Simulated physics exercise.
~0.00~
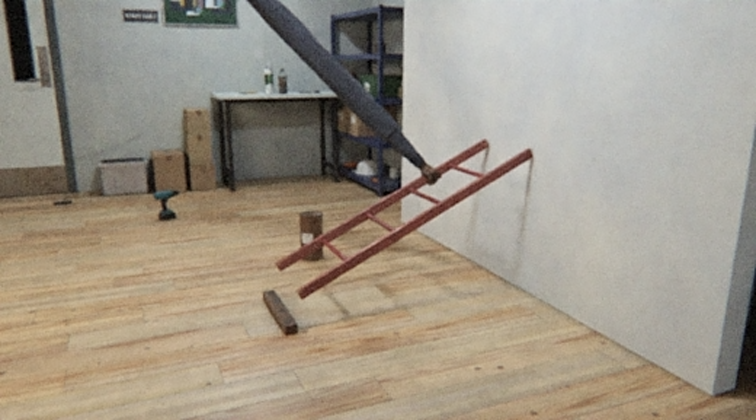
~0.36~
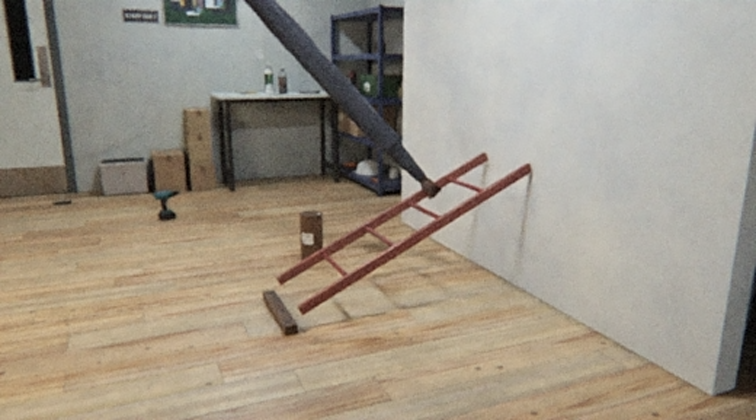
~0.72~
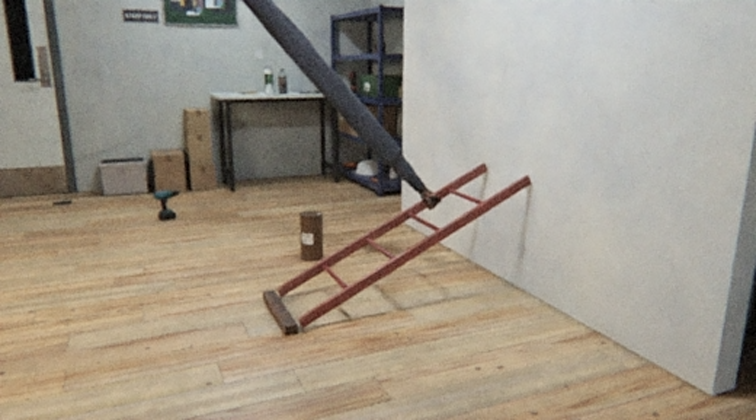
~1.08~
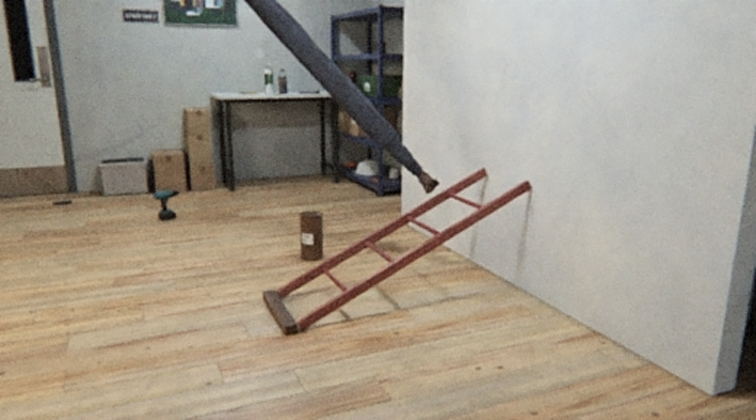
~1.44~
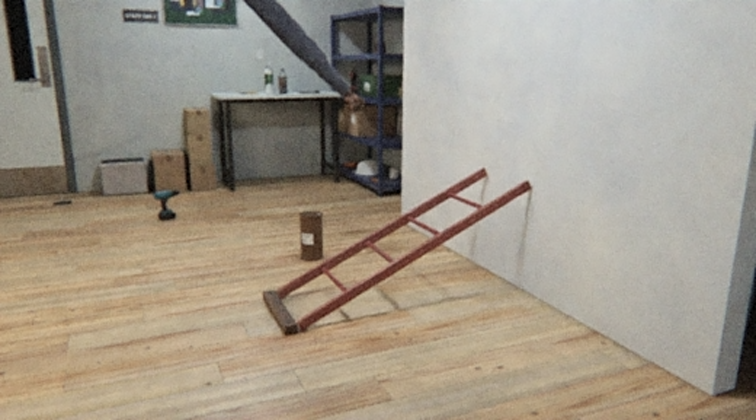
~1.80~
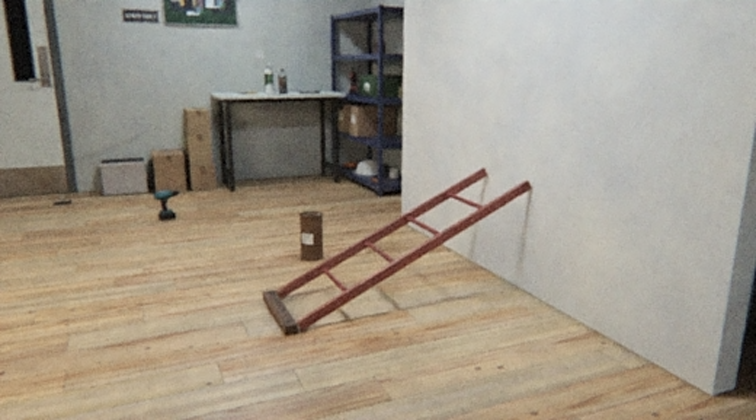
In a workshop with a wooden floor, a dark-sleeved arm lowers a leaning red ladder-like rack against a white wall until its foot meets a batten, then lets go and withdraws, and the rack stays leaning while the batten and brown canister remain in place.
